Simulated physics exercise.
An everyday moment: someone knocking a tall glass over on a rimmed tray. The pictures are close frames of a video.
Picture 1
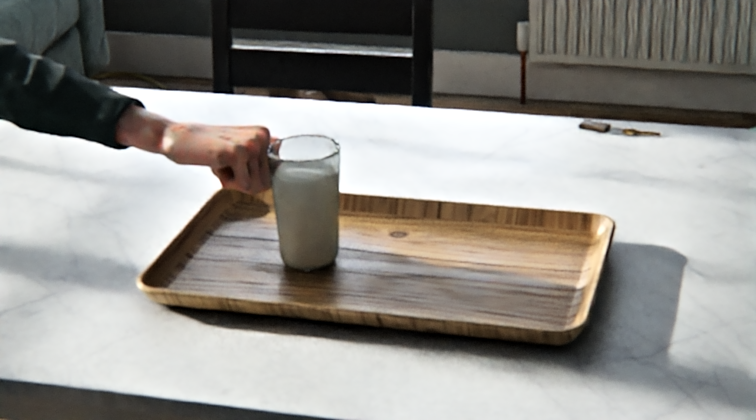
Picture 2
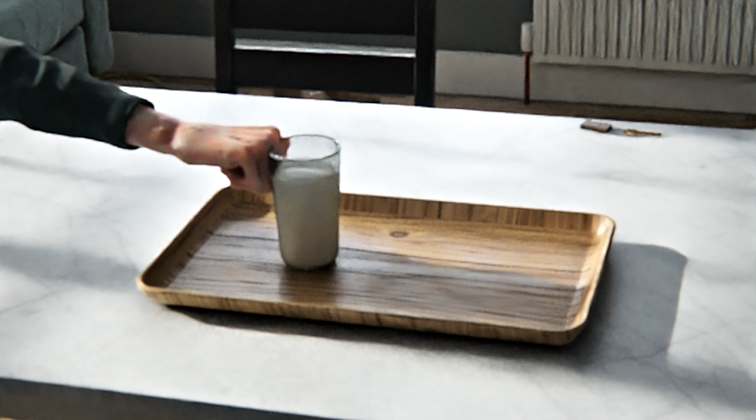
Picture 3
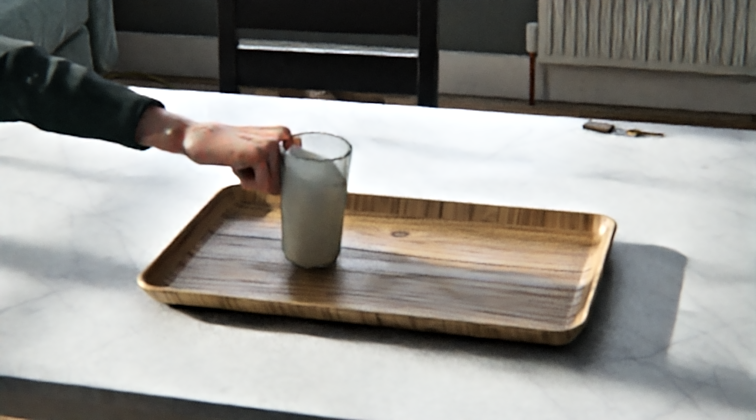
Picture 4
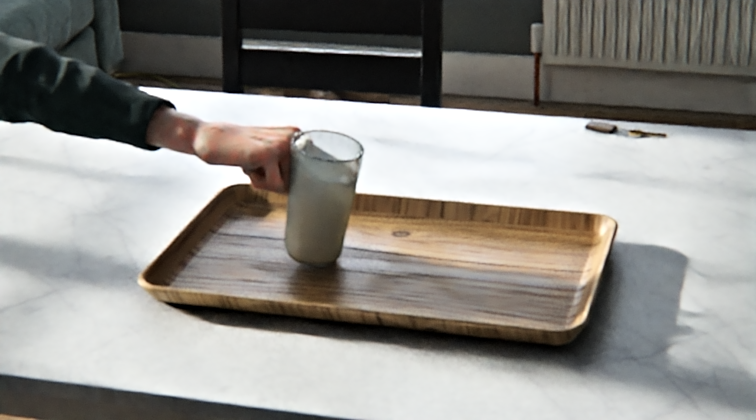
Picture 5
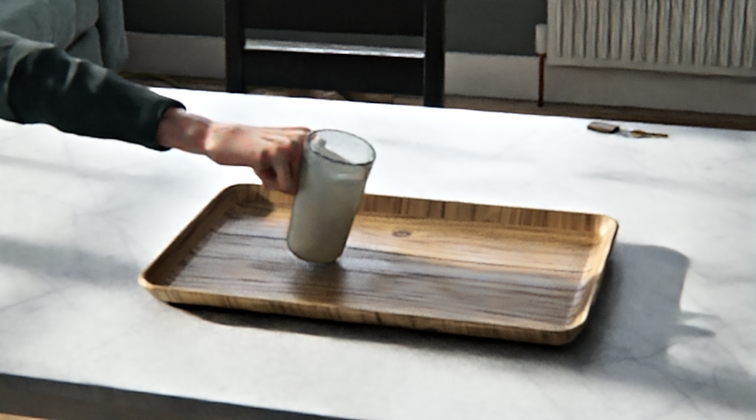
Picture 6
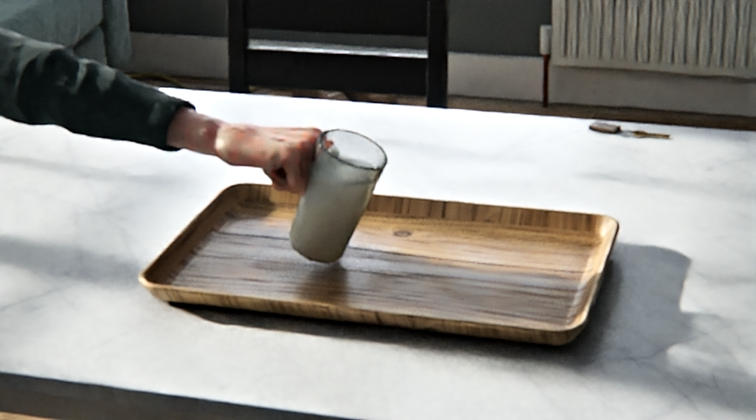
A hand pushes a tall glass of milk, tilting it rightward on a wooden tray.
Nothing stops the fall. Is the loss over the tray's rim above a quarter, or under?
As it turns out, over a quarter gets off the tray.
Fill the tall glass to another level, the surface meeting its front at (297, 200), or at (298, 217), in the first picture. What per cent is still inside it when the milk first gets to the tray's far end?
The first gives 70 %, the second 65 %.
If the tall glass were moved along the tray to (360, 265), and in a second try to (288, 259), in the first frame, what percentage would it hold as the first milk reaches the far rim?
The first gives 75 %, the second 60 %.
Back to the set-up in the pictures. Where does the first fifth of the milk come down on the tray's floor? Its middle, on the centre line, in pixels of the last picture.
Roughly at (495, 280).
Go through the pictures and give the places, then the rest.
It leans 0°; its right rim is at (337, 152); the milk meets the walls at (277, 165) and (336, 169); the tray's far rim is at (600, 271); the tray is clear ahead, in the first frame.
It leans 0°; its right rim is at (337, 152); the milk meets the walls at (277, 164) and (337, 169), in the second frame.
It leans 5°; its right rim is at (349, 153); the milk meets the walls at (287, 147) and (341, 174), in the third frame.
It leans 11°; its right rim is at (361, 156); the milk meets the walls at (298, 144) and (356, 172), in the fourth frame.
It leans 16°; its right rim is at (373, 160); the milk meets the walls at (306, 167) and (368, 172), in the fifth frame.
It leans 22°; its right rim is at (384, 165); the milk meets the walls at (313, 171) and (372, 167), in the sixth frame.
A moment on, the tall glass is falling and 99 per cent is in the glass, 0 on the tray and 1 above or beyond its rim.
Next, the tall glass lies on its side and 70 per cent is in the glass, 13 on the tray and 17 above or beyond its rim.
Then the tall glass lies on its side and 42 per cent is in the glass, 40 on the tray and 19 above or beyond its rim.
Later the tall glass lies on its side and 22 per cent is in the glass, 37 on the tray and 41 above or beyond its rim.
At rest 58 per cent is held by tray and glass, 42 is off the tray.
